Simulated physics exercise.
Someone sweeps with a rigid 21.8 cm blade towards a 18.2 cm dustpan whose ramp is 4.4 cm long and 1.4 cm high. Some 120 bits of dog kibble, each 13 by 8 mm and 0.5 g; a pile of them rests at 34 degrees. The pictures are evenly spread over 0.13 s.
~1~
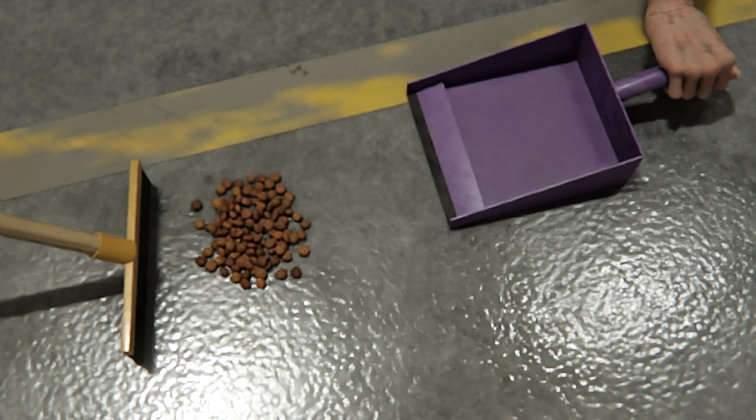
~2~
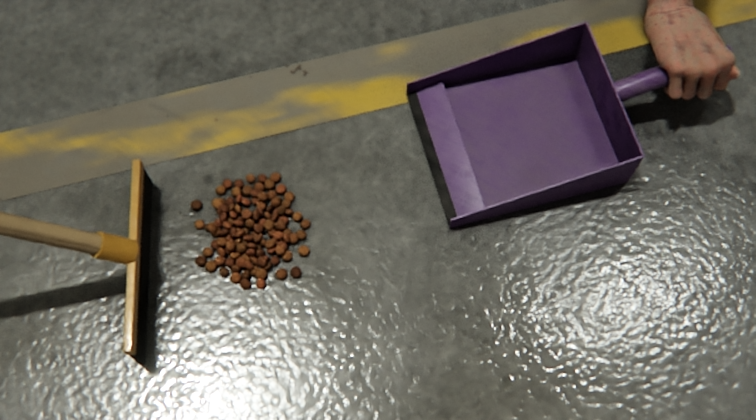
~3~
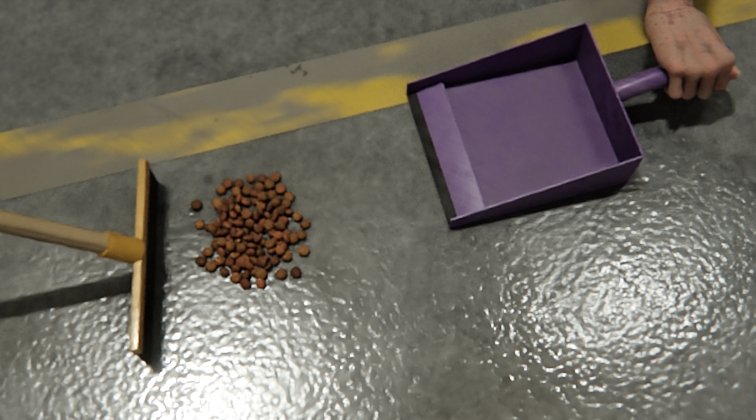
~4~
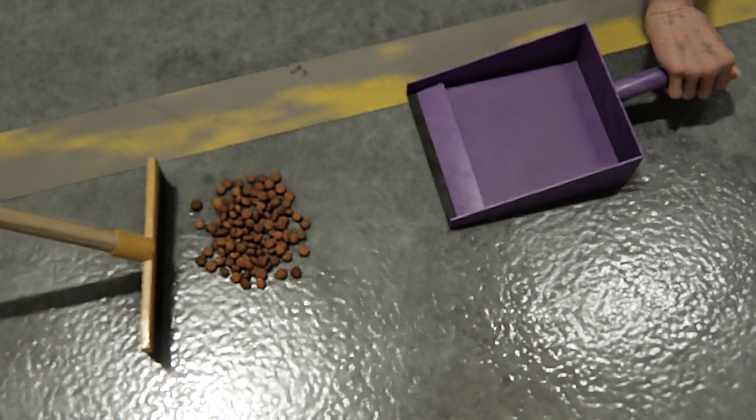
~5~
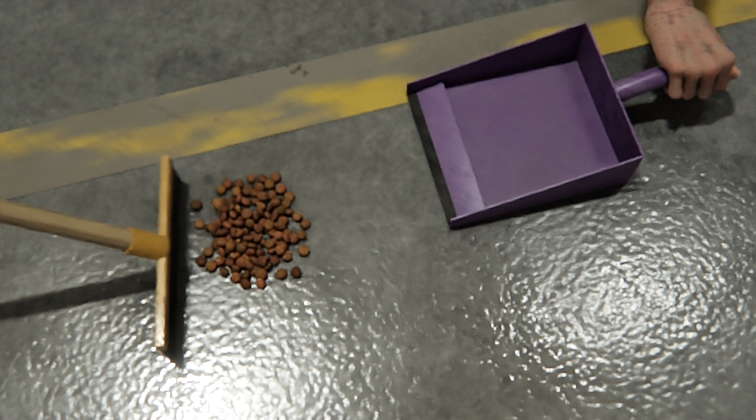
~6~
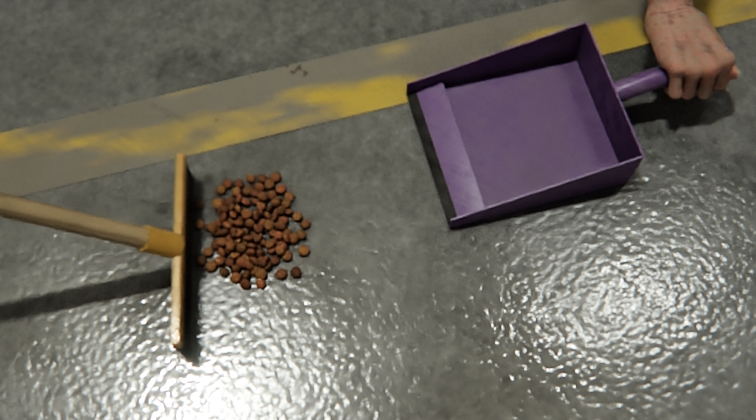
A wooden broom slides slowly to the right across the grey floor until its blade is at the left edge of a still pile of brown kibble, while a hand at right holds a purple dustpan in place.
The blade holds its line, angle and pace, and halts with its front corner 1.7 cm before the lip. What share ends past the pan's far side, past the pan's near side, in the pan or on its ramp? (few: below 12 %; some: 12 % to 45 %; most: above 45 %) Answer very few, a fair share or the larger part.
Far side very few, near side a fair share, pan a fair share.
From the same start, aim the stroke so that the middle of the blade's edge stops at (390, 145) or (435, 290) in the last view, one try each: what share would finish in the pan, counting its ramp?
Some 5 and 5 per cent.
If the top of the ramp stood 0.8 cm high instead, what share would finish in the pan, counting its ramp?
It would be near 30 per cent.
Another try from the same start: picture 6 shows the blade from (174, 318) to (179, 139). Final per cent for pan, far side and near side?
Pan 5, far 5, near 15.
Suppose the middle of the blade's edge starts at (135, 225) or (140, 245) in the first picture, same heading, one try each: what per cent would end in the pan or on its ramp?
About 10 and 15 per cent.
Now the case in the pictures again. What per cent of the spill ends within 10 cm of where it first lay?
Some 0 per cent.
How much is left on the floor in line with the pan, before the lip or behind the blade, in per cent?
About 45 per cent.
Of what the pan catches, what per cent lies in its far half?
About 10 per cent.
Then, 0.22 s after the last picture, middle of the blade 17 cm from the lip; 0 % over the lip, far side 0 %, near side 20 %.
Then, 0.37 s after the last picture, middle of the blade 8 cm from the lip; 0 % over the lip, far side 0 %, near side 30 %.
Then, 0.64 s after the last picture, middle of the blade 4 cm from the lip; 20 % over the lip, far side 0 %, near side 35 %.
In the end, far side 0 %, near side 35 %, pan 20 %, in front of the lip or behind the blade 45 %.
